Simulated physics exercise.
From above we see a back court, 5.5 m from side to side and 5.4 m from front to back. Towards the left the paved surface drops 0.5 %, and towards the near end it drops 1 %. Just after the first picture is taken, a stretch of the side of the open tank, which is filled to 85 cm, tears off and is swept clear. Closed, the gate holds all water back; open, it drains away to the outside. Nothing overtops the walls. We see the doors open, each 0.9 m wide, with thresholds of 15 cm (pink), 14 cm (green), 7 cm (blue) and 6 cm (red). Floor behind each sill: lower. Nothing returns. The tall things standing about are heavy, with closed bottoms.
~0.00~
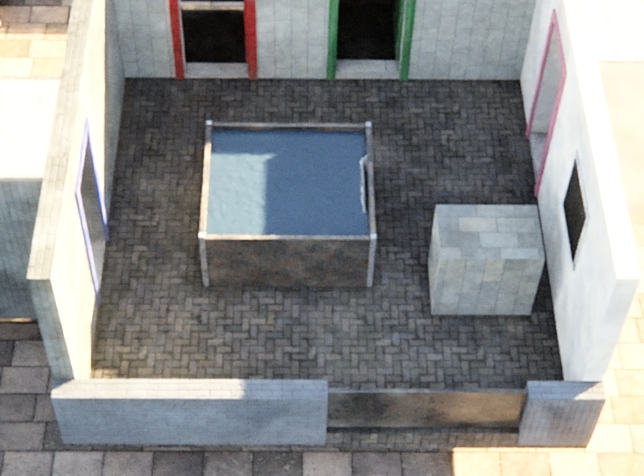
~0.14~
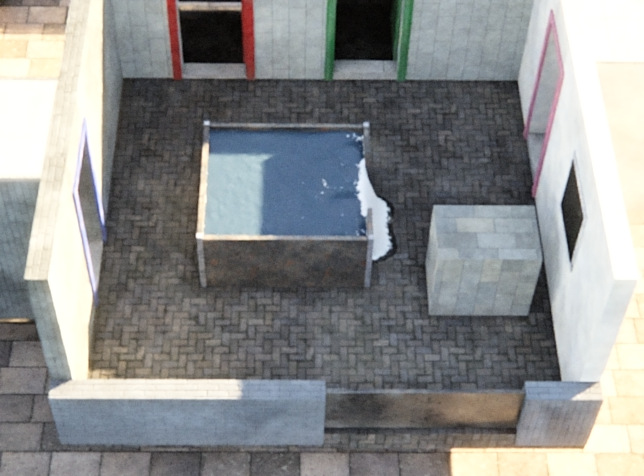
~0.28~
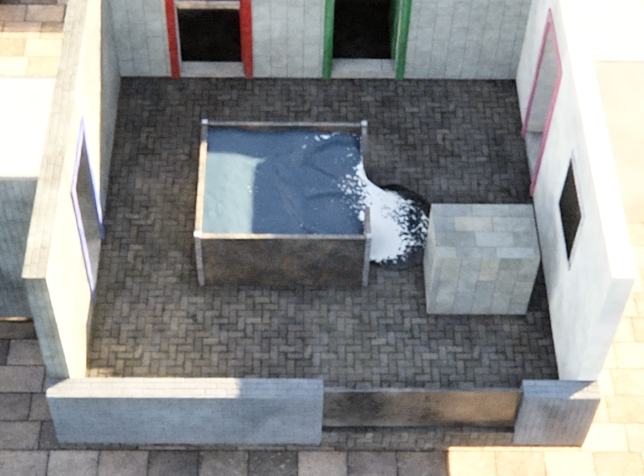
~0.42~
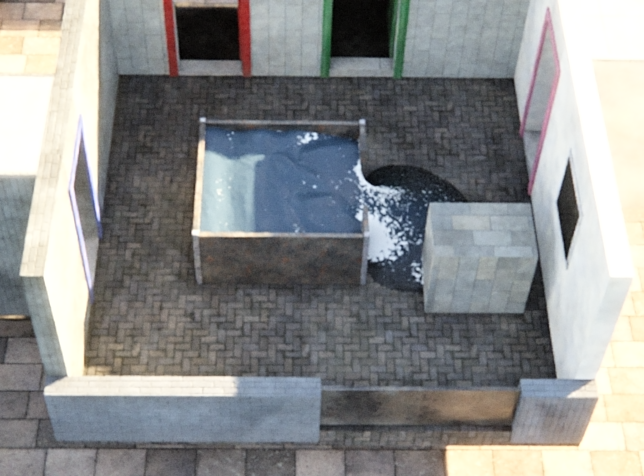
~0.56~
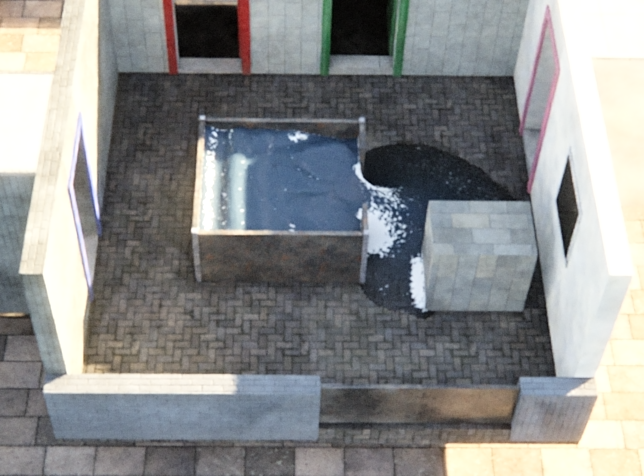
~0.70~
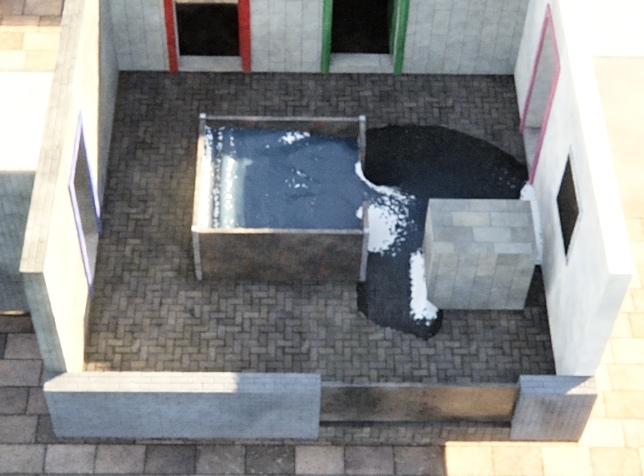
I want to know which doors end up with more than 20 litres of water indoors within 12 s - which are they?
The pink door is going to top the limit. The green door is going to fall short of the limit. The blue door is going to top the limit. The red door is going to top the limit.
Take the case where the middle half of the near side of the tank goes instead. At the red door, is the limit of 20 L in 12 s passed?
Against the limit, red exceeds it.
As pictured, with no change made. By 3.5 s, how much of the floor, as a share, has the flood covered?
70 %.
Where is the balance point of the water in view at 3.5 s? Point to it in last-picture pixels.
At about (363, 215).
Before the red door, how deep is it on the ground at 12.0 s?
Close to 10.0 cm of depth.
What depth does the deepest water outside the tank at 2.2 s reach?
Roughly 46 cm.
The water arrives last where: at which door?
Blue.
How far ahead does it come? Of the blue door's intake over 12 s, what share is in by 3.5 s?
That works out near 0%.
After 1.4 s water covers 30 % of the floor and is deepest (54 cm) near (527, 235); pink door 31 cm at the sill, 23 L in, green door not reached, blue door not reached, red door not reached.
After 2.2 s water covers 40 % of the floor and is deepest (46 cm) near (506, 83); pink door 27 cm at the sill, 76 L in, green door 2 cm at the sill, 0 L in, blue door not reached, red door not reached.
After 3.5 s water covers 70 % of the floor and is deepest (33 cm) near (527, 235); pink door 20 cm at the sill, 110 L in, green door 9 cm at the sill, 0 L in, blue door not reached, red door 4 cm at the sill, 0 L in.
After 7.0 s water covers 95 % of the floor and is deepest (18 cm) near (115, 117); pink door 13 cm at the sill, 125 L in, green door 8 cm at the sill, 0 L in, blue door 13 cm at the sill, 34 L in, red door 8 cm at the sill, 3 L in.
After 12.0 s water covers 95 % of the floor and is deepest (19 cm) near (511, 343); pink door 8 cm at the sill, 125 L in, green door 5 cm at the sill, 0 L in, blue door 11 cm at the sill, 90 L in, red door 10 cm at the sill, 77 L in.
